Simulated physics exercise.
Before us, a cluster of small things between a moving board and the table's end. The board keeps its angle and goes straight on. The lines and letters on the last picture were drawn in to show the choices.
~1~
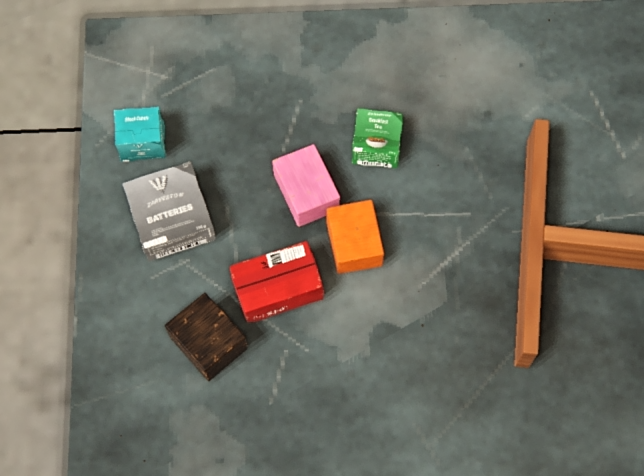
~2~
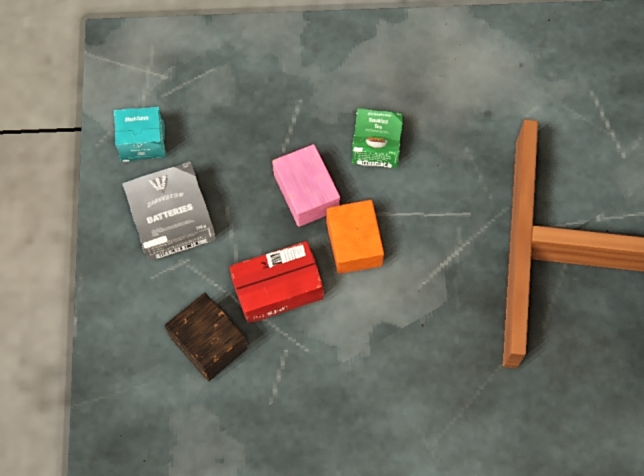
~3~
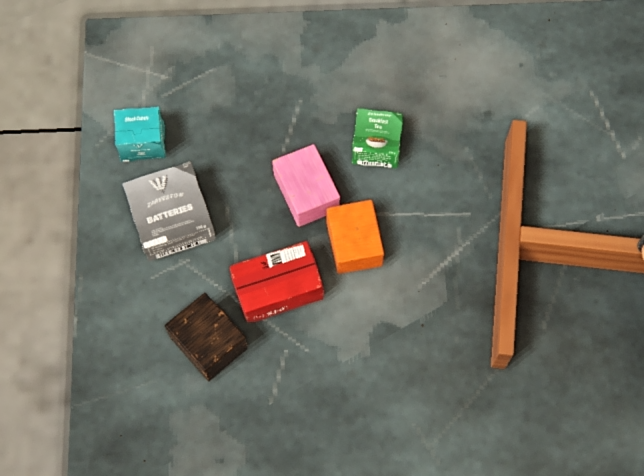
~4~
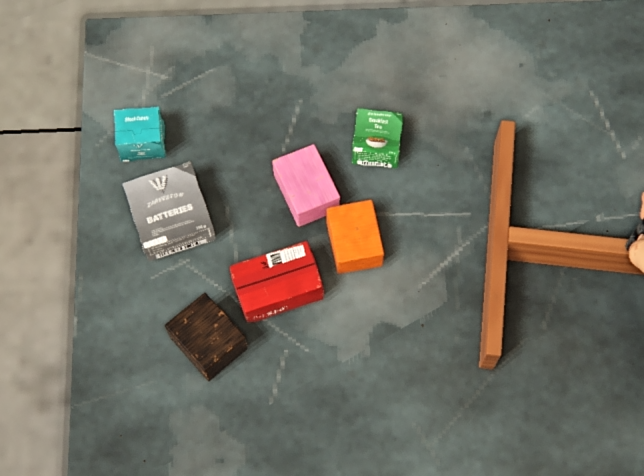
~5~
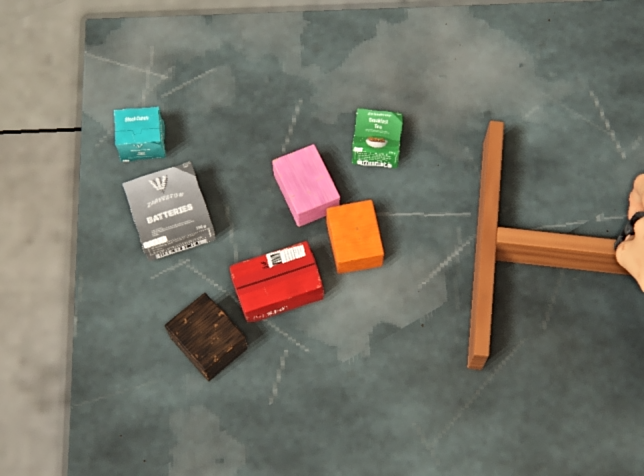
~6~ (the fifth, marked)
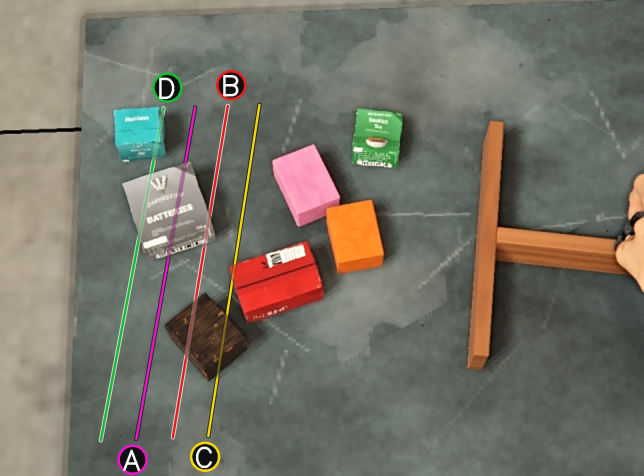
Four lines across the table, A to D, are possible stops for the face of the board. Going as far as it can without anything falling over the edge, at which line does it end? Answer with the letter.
As far as mark A.
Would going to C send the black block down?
By then, no.
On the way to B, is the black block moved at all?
By then, yes.
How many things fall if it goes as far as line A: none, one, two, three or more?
By then, none.
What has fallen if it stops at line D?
The grey box goes over.
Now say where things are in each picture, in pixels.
Grey box (169, 212); black block (207, 337); pink block (306, 186), in the first frame.
Board (525, 232); turquoise packet (140, 134), in the second frame.
Board (513, 232); green packet (377, 139), in the third frame.
Board (501, 233); grey box (169, 212), in the fourth frame.
Board (490, 233); pink block (306, 186); turquoise packet (140, 134); red box (277, 283), in the fifth frame.
On the marked copy, A at (167, 264); B at (202, 262); C at (235, 261); D at (134, 265).
Taking A. A third of the way, board (374, 238); green packet (354, 135); orange block (342, 241).
Two thirds of the way, board (259, 242); grey box (164, 211); black block (187, 361).
When it is over, board (168, 246); grey box (90, 208); black block (112, 367); nothing has fallen.
As for the rest, B is safe but short; C is safe but short; D drops the grey box.
